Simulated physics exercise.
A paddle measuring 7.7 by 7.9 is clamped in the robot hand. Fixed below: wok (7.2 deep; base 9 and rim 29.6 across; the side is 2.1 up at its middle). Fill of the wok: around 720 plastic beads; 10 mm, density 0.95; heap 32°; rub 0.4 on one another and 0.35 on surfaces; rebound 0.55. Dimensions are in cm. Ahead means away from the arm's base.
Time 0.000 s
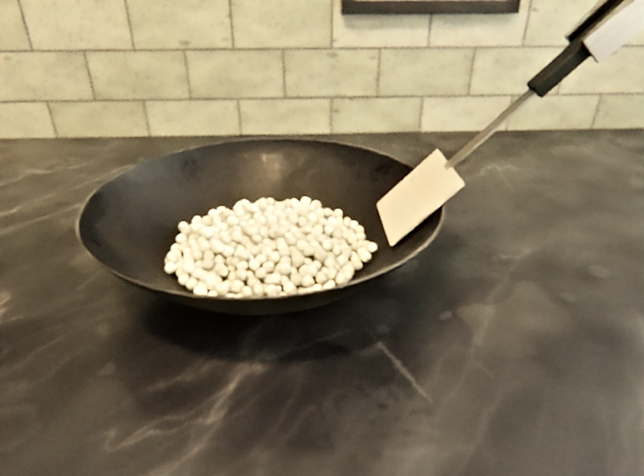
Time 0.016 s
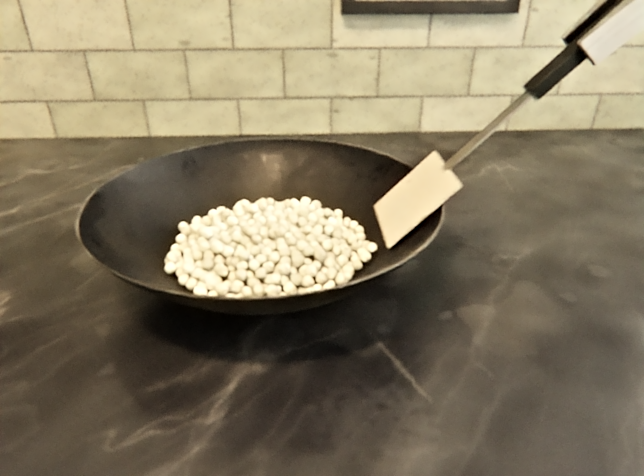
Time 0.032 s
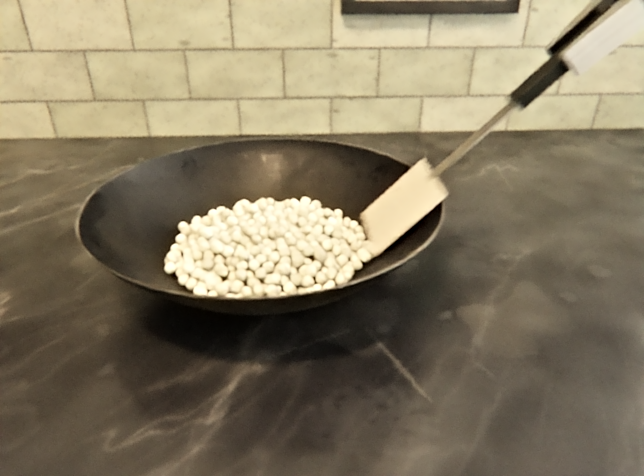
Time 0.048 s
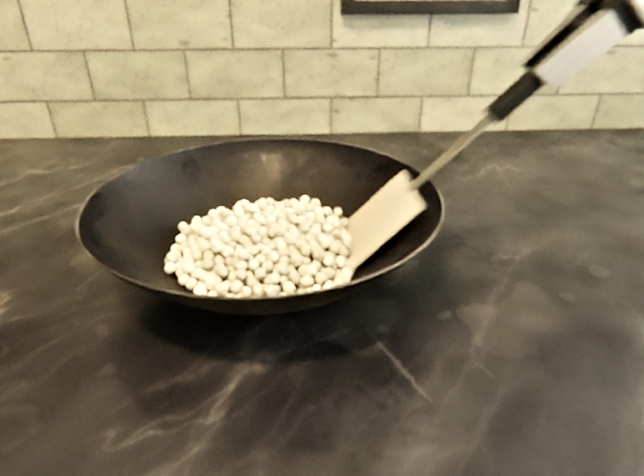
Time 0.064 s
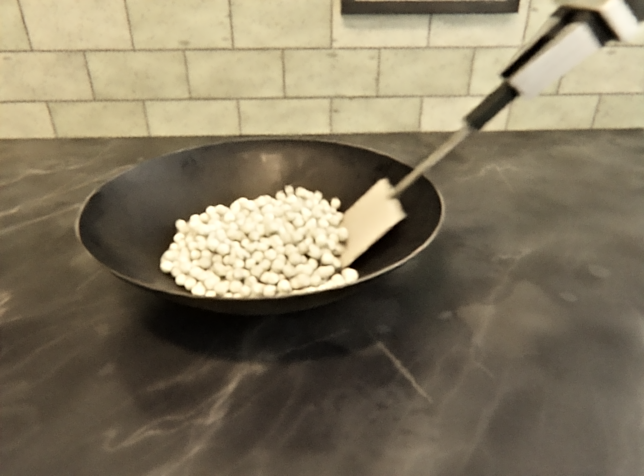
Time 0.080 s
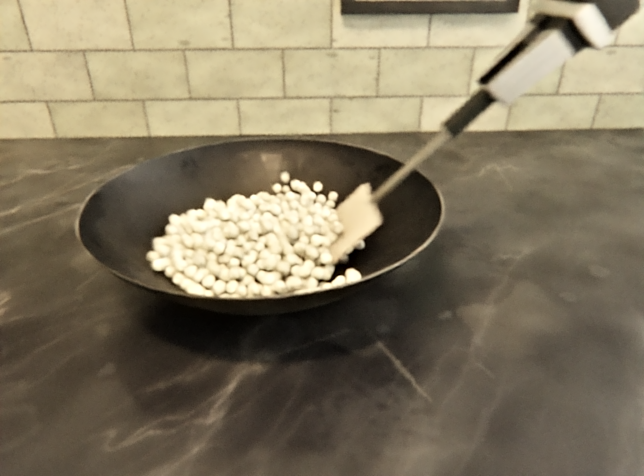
On a dark marbled counter, a robot arm lowered a pale paddle into the right side of a black wok and pushed the heap of white beads leftward, scattering a few around its edges.
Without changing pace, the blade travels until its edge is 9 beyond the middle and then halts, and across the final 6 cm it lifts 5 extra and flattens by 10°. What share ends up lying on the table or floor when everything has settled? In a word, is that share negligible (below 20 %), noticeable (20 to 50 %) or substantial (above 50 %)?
In a word, noticeable.
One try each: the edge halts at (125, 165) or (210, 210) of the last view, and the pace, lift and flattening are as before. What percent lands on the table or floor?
Some 35 and 10 per cent.
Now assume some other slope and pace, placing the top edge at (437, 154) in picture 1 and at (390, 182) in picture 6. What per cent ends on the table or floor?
Around 10 per cent finishes there.
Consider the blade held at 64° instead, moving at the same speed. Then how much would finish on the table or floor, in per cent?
Then roughly 30 percent.
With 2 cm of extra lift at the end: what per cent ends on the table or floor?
I'd reckon around 30 per cent.
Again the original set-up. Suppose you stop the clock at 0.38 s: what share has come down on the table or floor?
Share at that moment: Roughly 5 %.
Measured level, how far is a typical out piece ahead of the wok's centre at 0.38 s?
It's close to 26 cm ahead of the centre.
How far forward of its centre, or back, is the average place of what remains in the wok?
It rests close to 3.5 centimetres ahead of centre.
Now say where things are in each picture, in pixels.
The paddle top edge at (450, 165), sloping 46°; upper third of the load around (269, 238), from x 170 to 370, top at y 200; 718 in the wok, in the first picture.
The paddle top edge at (447, 167), sloping 46°; upper third of the load around (269, 238), from x 170 to 370, top at y 200, in the second picture.
The paddle top edge at (433, 176), sloping 46°; upper third of the load around (269, 238), from x 170 to 370, top at y 200, in the third picture.
The paddle top edge at (412, 188), sloping 46°; upper third of the load around (271, 237), from x 170 to 365, top at y 200, in the fourth picture.
The paddle top edge at (392, 196), sloping 46°; upper third of the load around (272, 233), from x 165 to 360, top at y 190, in the fifth picture.
The paddle top edge at (372, 202), sloping 46°; upper third of the load around (267, 231), from x 155 to 360, top at y 180; 718 in the wok, in the sixth picture.
After 0.12 s, sloping 46°, highest piece 6 above the table; 718 in the wok.
After 0.16 s, sloping 43°, highest piece 8 above the table; 718 in the wok.
After 0.38 s, sloping 36°, highest piece 19 above the table; 523 in the wok, 43 on the table or floor, 152 on the blade or in flight.
After 1.43 s, sloping 36°, highest piece 5 above the table; 523 in the wok, 195 on the table or floor.
In the end, 523 in the wok, 195 on the table or floor. That is 27 % on the table or floor.
